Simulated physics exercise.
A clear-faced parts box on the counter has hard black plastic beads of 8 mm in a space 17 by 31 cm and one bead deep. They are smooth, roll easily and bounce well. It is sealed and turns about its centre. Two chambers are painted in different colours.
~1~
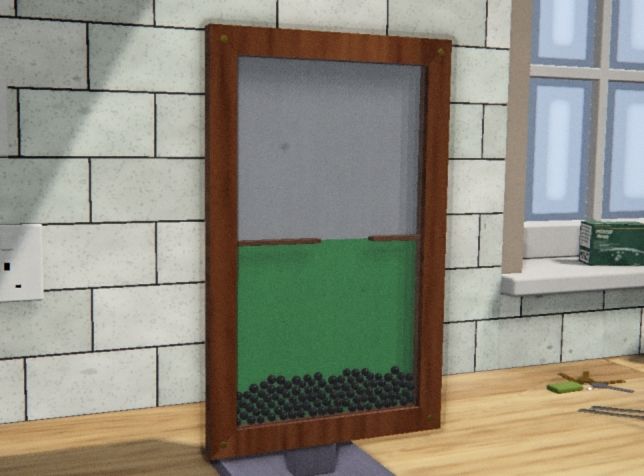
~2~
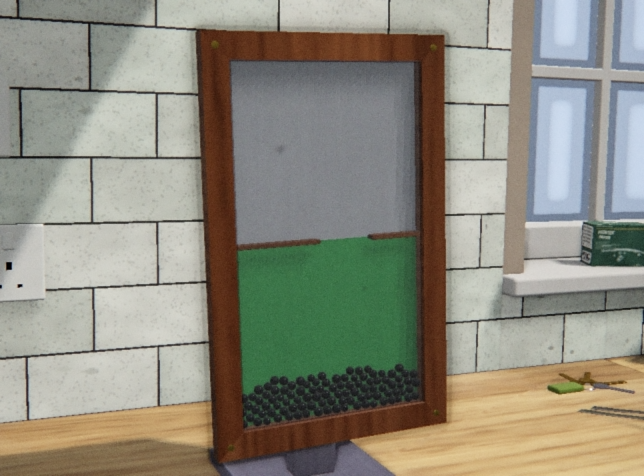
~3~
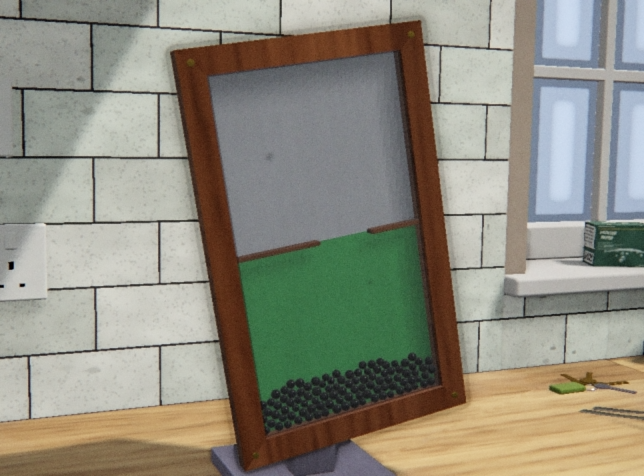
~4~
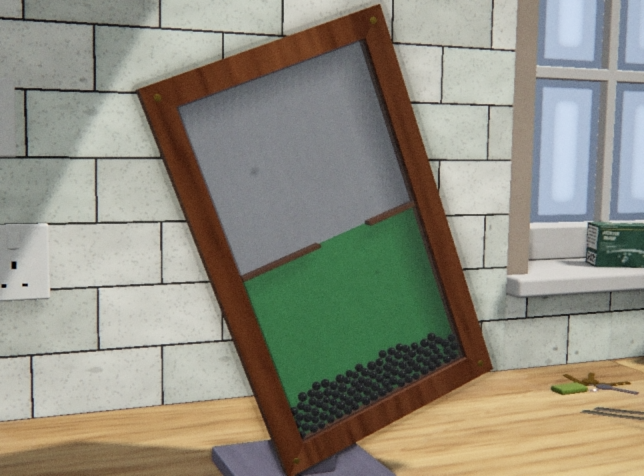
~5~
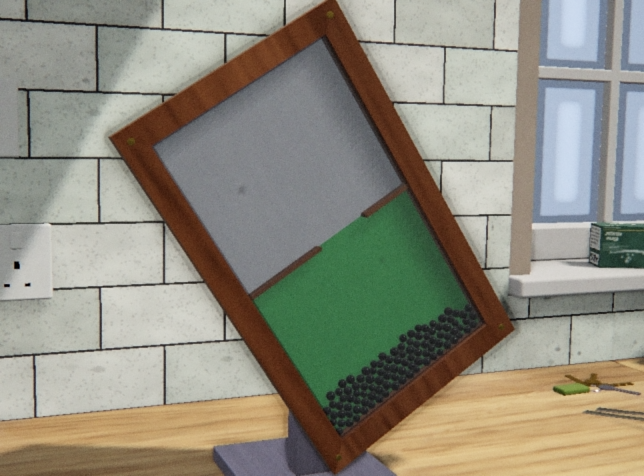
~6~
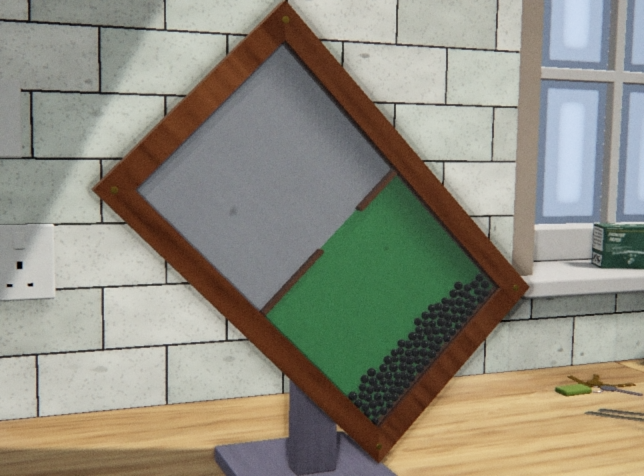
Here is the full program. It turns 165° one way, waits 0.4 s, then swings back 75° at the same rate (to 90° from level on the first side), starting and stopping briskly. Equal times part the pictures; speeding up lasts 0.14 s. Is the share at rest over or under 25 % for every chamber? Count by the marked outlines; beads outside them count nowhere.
Green over, grey over 25 %.
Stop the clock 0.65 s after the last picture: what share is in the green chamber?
Some 90 per cent.
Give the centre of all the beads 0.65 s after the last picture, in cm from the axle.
Some 5 cm right and 2 cm above.
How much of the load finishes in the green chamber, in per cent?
Some 55 per cent.
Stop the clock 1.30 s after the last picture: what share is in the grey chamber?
Some 45 per cent.
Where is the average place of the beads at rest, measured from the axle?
Some 1 cm left and 7 cm below.
Then, 0.64 s after the last picture, it stands 165° anticlockwise; the beads' middle is 5 cm right of and 2 cm above the centre; green 90 %, grey 10 %.
Then, 1.30 s after the last picture, it stands 127° anticlockwise; the beads' middle is in line with and 7 cm below the centre; green 55 %, grey 45 %.
Then, 1.55 s after the last picture, it stands 90° anticlockwise; the beads' middle is 4 cm left of and 6 cm below the centre; green 55 %, grey 45 %.
At rest 2.5 s after the last picture, it stands 90° anticlockwise; green 55 %, grey 45 %.
